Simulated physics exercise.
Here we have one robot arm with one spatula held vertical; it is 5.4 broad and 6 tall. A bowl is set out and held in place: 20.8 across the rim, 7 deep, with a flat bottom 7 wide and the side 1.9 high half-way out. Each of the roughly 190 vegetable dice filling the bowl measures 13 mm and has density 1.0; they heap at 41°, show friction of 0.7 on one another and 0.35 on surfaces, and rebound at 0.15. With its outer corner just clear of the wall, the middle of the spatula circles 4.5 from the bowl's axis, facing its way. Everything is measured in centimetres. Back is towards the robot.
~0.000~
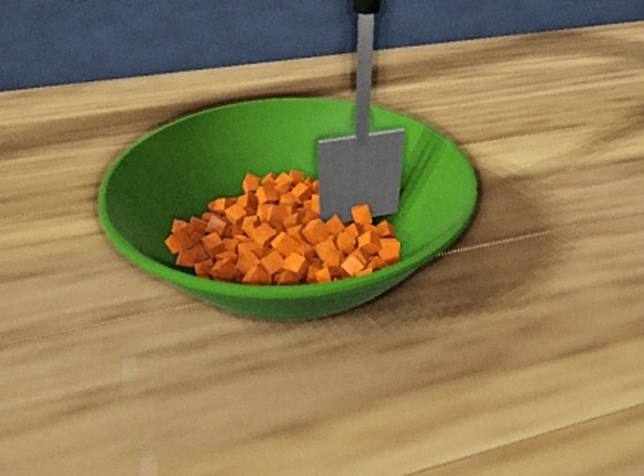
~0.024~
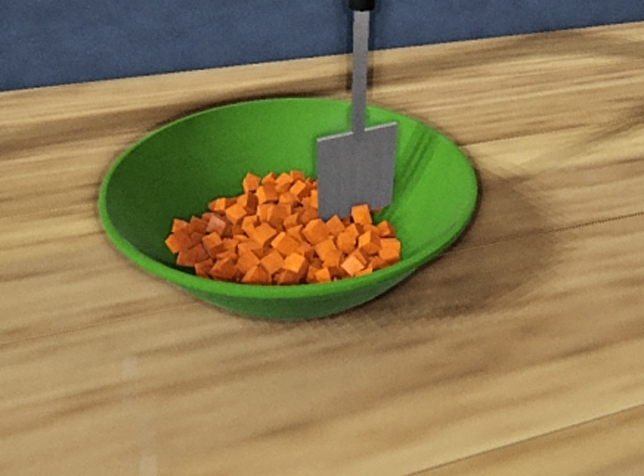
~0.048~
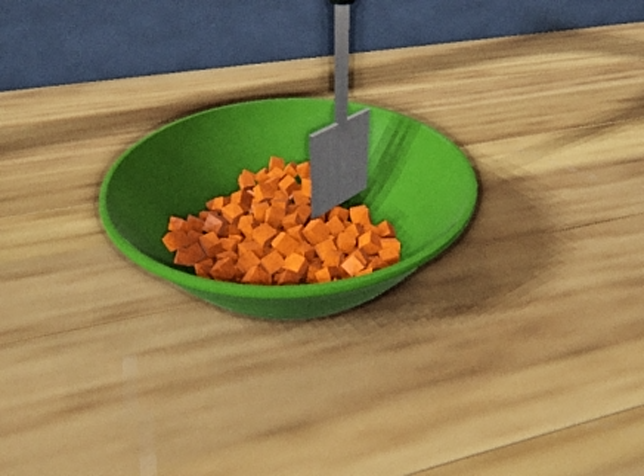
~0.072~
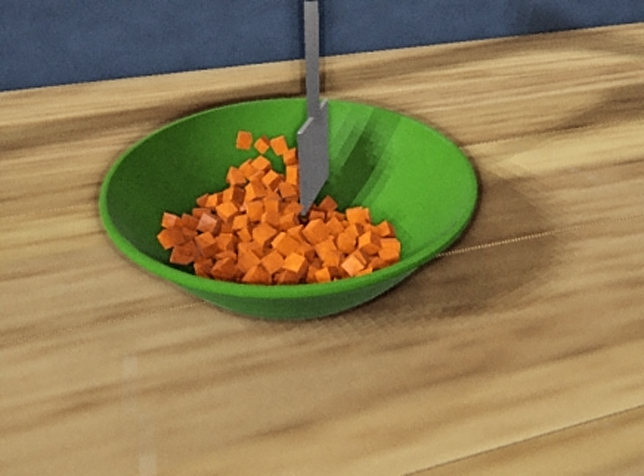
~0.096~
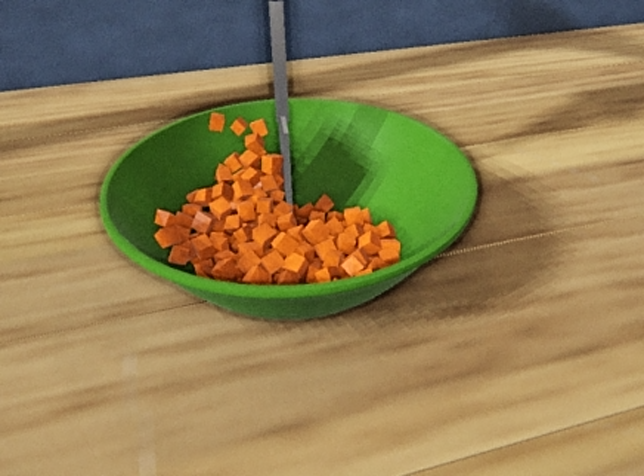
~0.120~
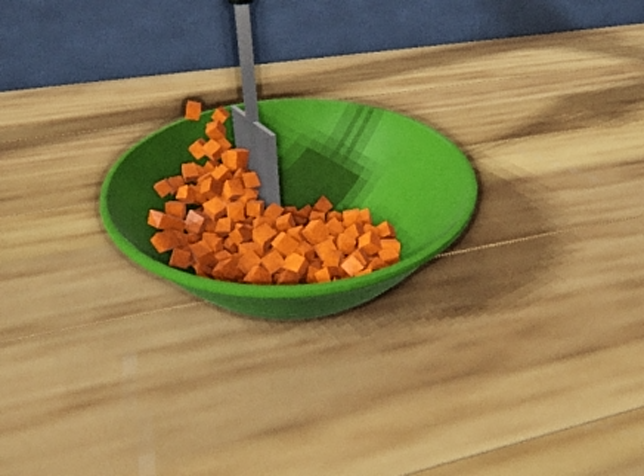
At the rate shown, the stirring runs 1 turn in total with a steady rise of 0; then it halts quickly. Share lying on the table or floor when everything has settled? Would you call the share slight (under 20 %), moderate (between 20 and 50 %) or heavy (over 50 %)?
I would call it moderate.
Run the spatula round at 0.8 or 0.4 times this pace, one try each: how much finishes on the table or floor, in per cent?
Estimates in order: Near 20 % and near 5 %.
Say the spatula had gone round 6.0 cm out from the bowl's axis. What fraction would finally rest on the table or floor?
It would be near 0 per cent.
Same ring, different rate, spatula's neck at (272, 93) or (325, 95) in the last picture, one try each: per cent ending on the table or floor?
Roughly 20 per cent on the first try and 0 per cent on the second.
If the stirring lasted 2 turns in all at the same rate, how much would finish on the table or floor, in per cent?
Roughly 50 per cent.
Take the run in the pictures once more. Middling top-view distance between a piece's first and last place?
Somewhere around 10 centimetres.
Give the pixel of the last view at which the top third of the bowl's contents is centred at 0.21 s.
I'd put its middle near (207, 238).
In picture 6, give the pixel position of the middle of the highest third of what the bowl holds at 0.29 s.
Centre estimate: (389, 239).
By 0.21 s, 200° round, highest piece 10 above the table; 179 in the bowl, 10 in flight or on the tool.
By 0.29 s, 292° round, highest piece 11 above the table; 160 in the bowl, 2 on the table or floor, 27 in flight or on the tool.
By 0.53 s, 0° round, highest piece 7 above the table; 127 in the bowl, 61 on the table or floor, 1 in flight or on the tool.
By 1.23 s, 0° round, highest piece 7 above the table; 127 in the bowl, 62 on the table or floor.
Final count, 127 in the bowl, 62 on the table or floor. That is 33 % on the table or floor.
